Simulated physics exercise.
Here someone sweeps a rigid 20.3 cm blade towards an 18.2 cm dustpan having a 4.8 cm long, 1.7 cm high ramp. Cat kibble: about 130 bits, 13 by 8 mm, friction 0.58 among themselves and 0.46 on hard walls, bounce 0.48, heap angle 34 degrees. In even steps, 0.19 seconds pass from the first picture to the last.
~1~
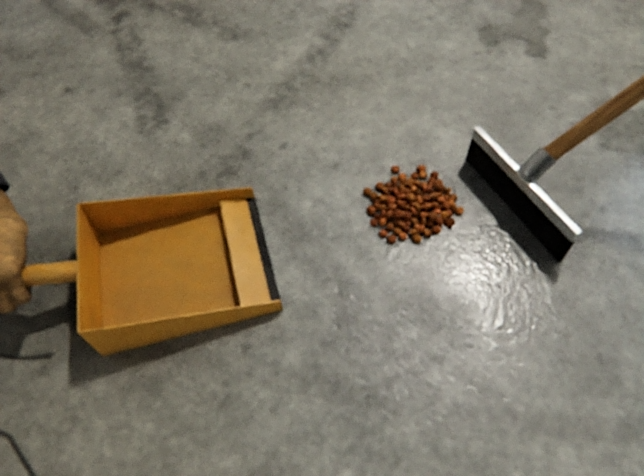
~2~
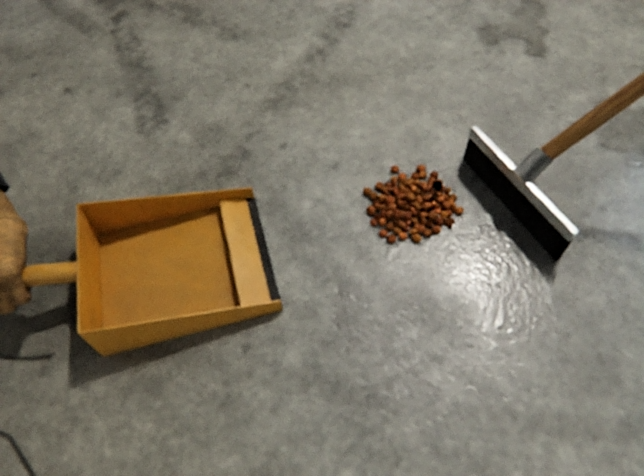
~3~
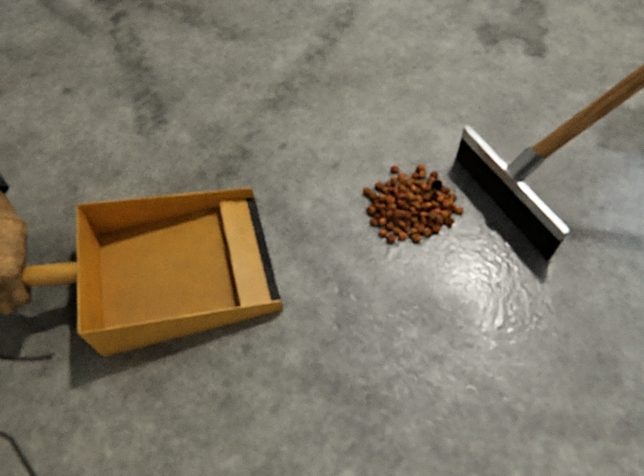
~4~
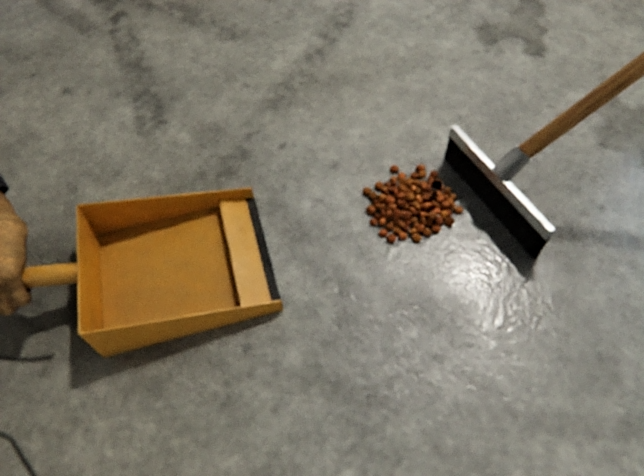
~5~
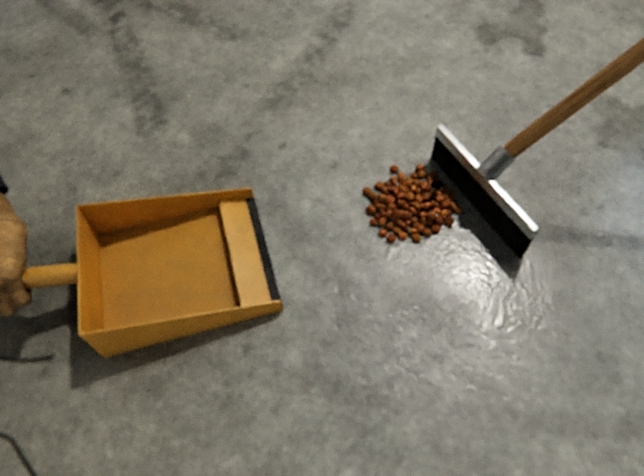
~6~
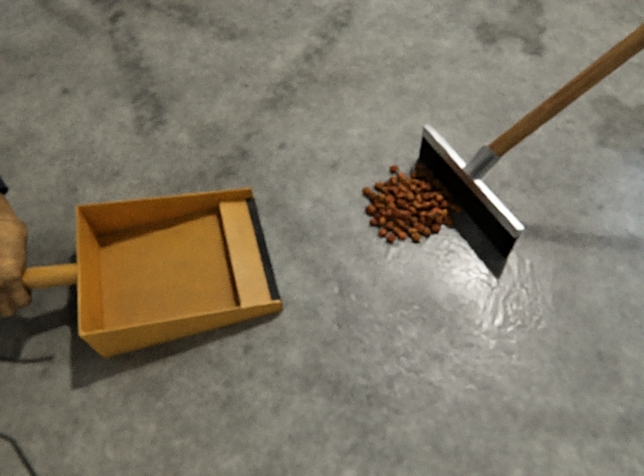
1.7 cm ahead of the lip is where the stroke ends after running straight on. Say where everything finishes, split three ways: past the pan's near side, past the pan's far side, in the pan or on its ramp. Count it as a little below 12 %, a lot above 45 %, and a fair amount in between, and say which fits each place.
Past the pan's near side: A little, past the pan's far side: A fair amount, in the pan or on its ramp: A little.
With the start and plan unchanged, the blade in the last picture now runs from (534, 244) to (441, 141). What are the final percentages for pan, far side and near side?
The pan gets 20, the far side 5 and the near side 5.
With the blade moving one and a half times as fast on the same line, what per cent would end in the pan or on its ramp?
It would be near 10 per cent.
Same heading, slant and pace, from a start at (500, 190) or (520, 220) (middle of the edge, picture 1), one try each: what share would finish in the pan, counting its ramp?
0 and 10 per cent, roughly.
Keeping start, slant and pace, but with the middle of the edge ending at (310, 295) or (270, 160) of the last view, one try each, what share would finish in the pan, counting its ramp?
The two tries give roughly 20 and 0 %.
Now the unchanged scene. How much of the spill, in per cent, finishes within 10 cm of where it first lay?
That share is some 5 percent.
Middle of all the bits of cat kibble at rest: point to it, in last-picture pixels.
My guess is close to (275, 222).
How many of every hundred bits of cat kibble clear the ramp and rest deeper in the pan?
About 0 %.
Then, 0.25 s after the last picture, middle of the blade 16 cm from the lip; 0 % over the lip, far side 5 %, near side 0 %.
Then, 0.43 s after the last picture, middle of the blade 8 cm from the lip; 0 % over the lip, far side 15 %, near side 0 %.
Then, 0.72 s after the last picture, middle of the blade 4 cm from the lip; 5 % over the lip, far side 20 %, near side 0 %.
In the end, near side 0 %, far side 20 %, pan 5 %, in front of the lip or behind the blade 75 %.
